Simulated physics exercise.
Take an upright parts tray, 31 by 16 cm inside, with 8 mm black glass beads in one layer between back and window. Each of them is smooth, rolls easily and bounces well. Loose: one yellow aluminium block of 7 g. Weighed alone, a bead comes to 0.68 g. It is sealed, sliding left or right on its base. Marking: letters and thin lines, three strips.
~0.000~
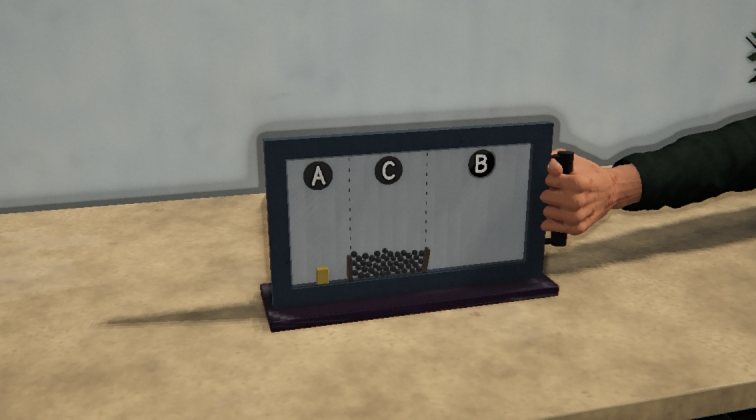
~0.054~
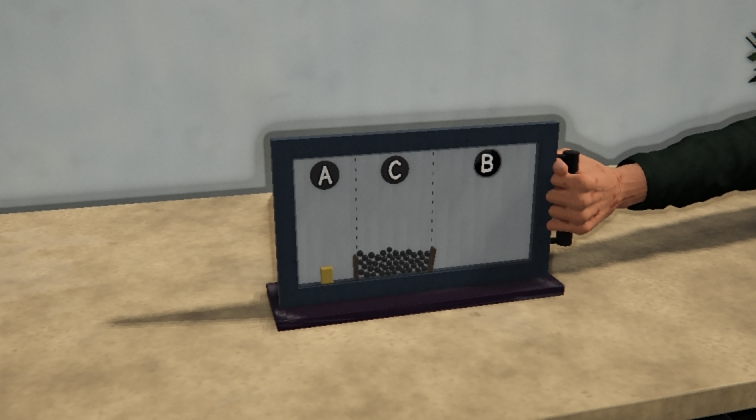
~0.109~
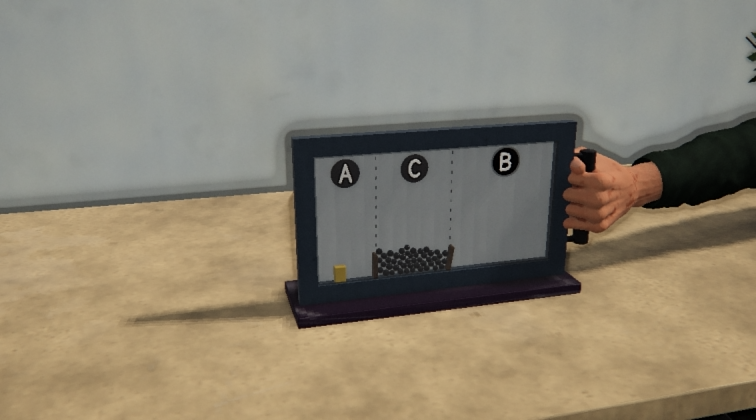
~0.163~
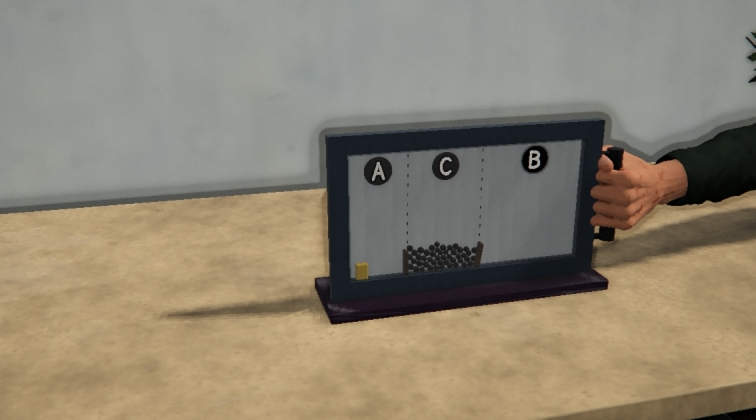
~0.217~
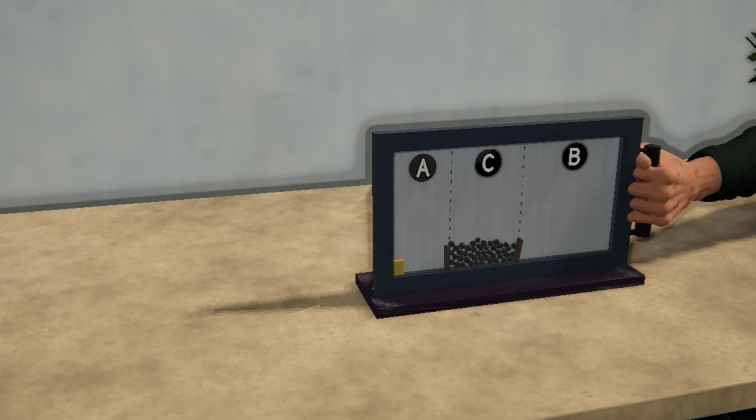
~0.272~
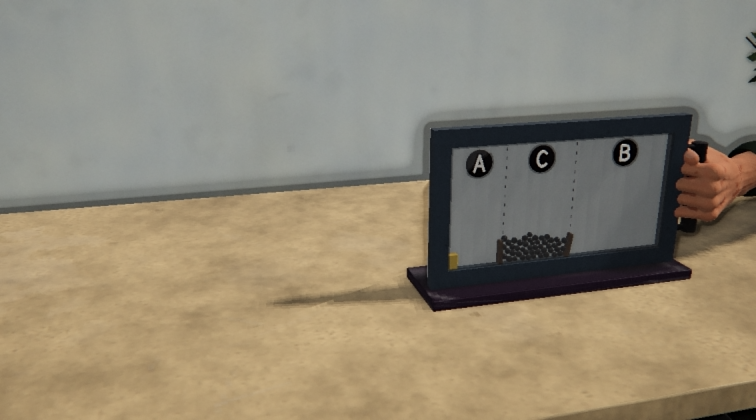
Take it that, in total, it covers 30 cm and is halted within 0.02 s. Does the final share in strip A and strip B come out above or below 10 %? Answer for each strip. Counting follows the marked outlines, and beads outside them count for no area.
A - below, B - above.
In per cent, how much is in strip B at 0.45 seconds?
Close to 30 % of the load.
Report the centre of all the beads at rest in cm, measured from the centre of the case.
It lies close to 2 centimetres right and 7 centimetres below.
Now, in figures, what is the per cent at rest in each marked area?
Strip A: 0; strip B: 35; strip C: 65.
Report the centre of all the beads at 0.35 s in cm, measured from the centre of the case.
The middle sits around 2 cm left of it and 6 cm below it.
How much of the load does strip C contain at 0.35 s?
Share: Some 100 per cent.
By 0.35 s, it is 30 cm to the right; the beads' middle is 2 cm left of and 6 cm below the centre; C 100 %.
By 0.45 s, it is 30 cm to the right; the beads' middle is in line with and 4 cm below the centre; B 30 %, C 70 %.
By 0.60 s, it is 30 cm to the right; the beads' middle is 2 cm right of and 7 cm below the centre; B 35 %, C 65 %.
Settled by 1.5 s, it is 30 cm to the right; A 0 %, B 35 %, C 65 %.
